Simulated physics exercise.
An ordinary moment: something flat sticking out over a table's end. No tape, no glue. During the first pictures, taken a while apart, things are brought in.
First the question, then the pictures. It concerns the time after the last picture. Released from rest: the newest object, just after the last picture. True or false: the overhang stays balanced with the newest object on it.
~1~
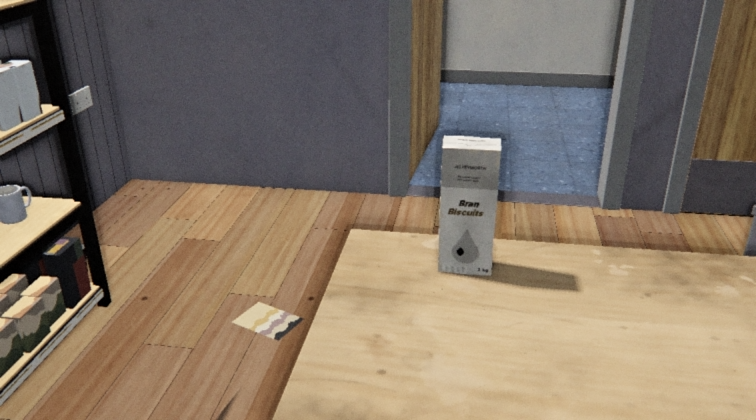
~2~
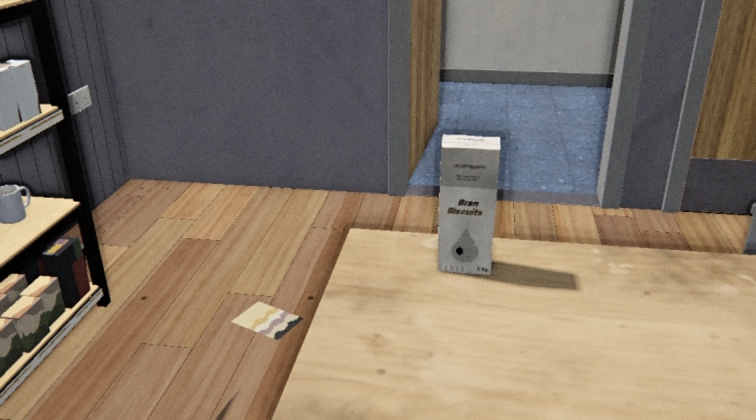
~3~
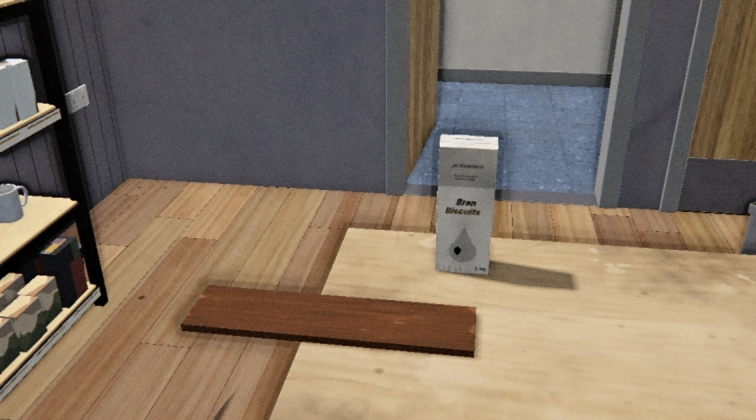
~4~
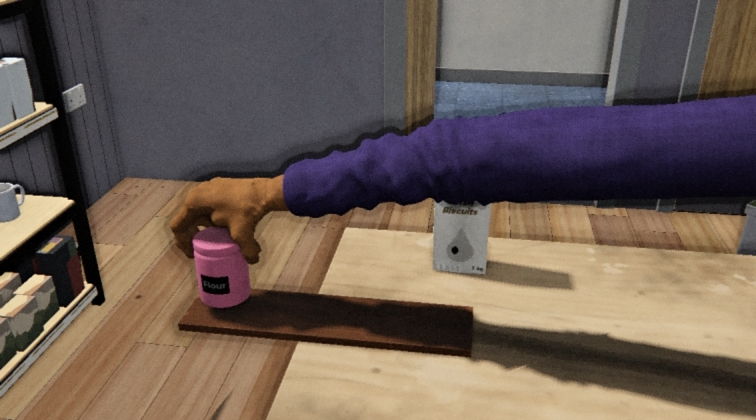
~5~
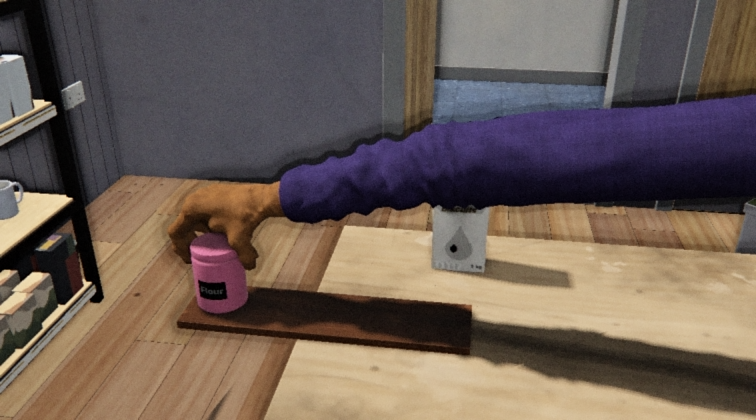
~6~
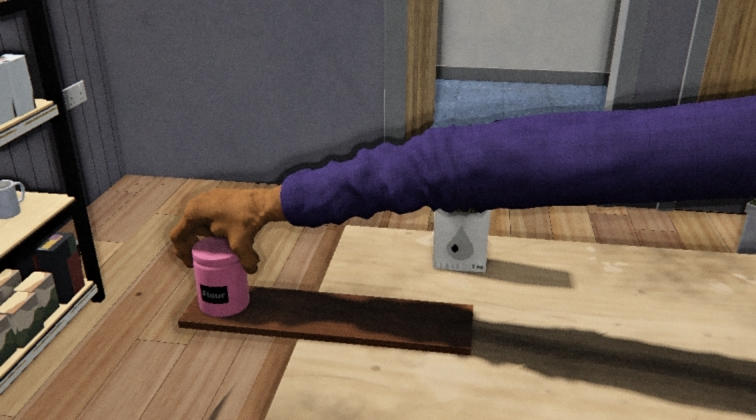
False, the board drops.
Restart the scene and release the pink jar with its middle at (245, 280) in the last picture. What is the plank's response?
In that case it drops.
Then, 0.40 s later than the last frame, pink jar now down on the floor or falling; brown plank tilted by 42°.
Then, 0.60 s later than the last frame, brown plank now down on the floor or falling.
Then, 0.70 s later than the last frame, things are still on the move.
Then, 0.90 s later than the last frame, as before.
When it is over, down on the floor or falling, pink jar and brown plank; white carton as before. The plank tips off the edge.
